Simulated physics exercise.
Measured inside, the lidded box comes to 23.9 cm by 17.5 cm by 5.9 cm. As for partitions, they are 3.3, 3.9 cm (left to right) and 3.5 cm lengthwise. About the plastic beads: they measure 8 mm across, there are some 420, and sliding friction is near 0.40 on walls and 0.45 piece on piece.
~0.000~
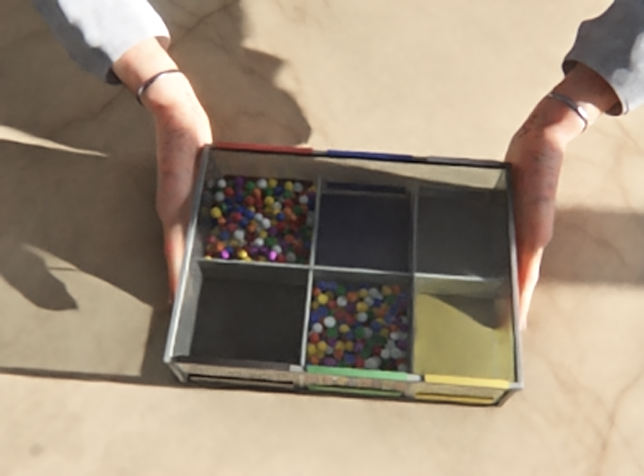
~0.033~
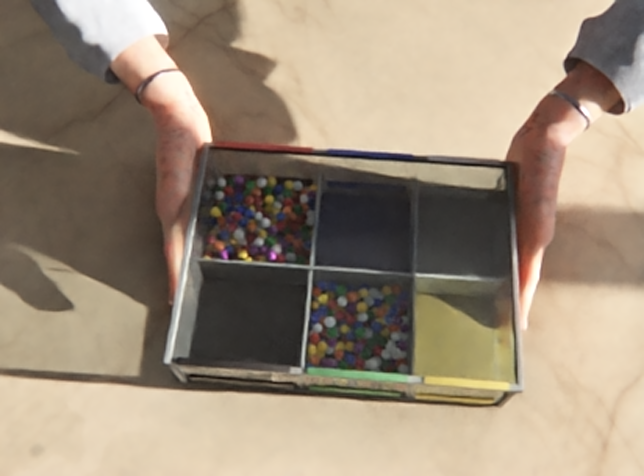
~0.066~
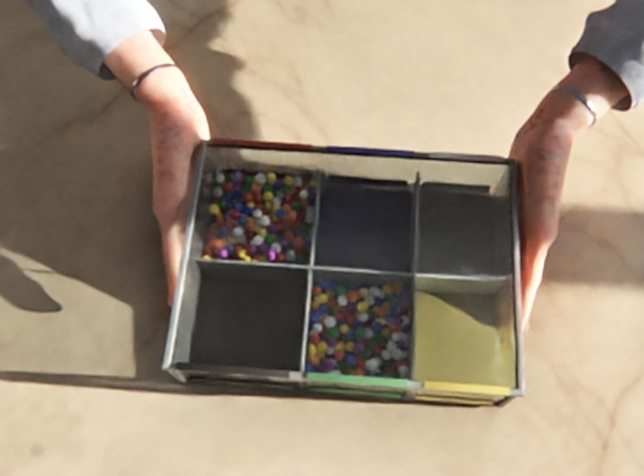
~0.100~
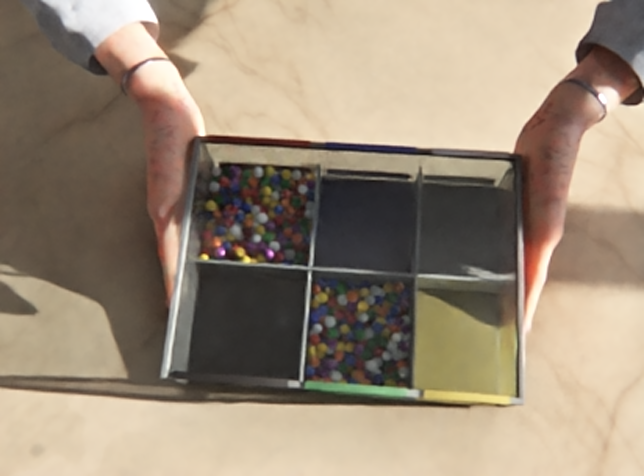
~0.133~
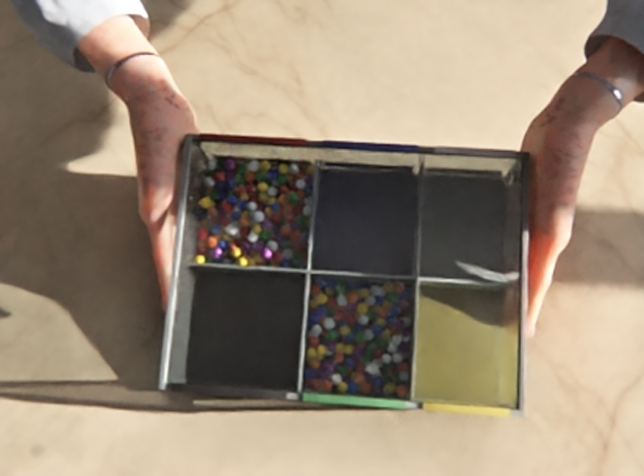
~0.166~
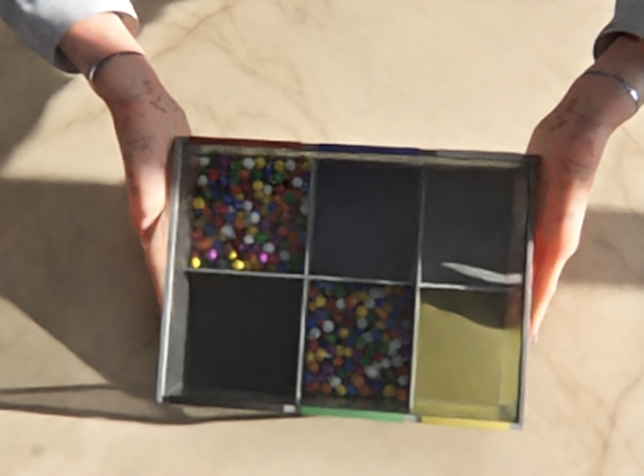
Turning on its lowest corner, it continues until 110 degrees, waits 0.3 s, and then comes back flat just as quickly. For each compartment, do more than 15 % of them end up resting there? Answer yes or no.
Red compartment: No, blue compartment: No, green compartment: Yes, yellow compartment: No, white compartment: No, black compartment: Yes.
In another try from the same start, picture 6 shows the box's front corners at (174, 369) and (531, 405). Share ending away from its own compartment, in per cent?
Some 70 %.
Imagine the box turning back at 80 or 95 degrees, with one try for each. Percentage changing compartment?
Around 40 and 55 in a hundred, respectively.
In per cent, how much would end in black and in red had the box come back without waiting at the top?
Result - black: 55 %; red: 0 %.
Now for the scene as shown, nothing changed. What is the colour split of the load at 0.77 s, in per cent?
Red 10 %, blue 0 %, green 40 %, yellow 0 %, white 0 %, black 50 %.
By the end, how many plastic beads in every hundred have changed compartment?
Result: Roughly 65 %.
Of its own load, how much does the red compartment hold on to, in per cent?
About 0 in a hundred.
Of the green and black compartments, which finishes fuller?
The black one.
Then, at 0.77 s, tilt 110 degrees; red 10 %, green 40 %, black 50 %.
After 1.17 s, tilt 63 degrees; green 40 %, black 60 %.
After 1.66 s, tilt 0 degrees; green 40 %, black 60 %.
By 2.0 s all is still; red 0 %, blue 0 %, green 40 %, yellow 0 %, white 0 %, black 60 %.
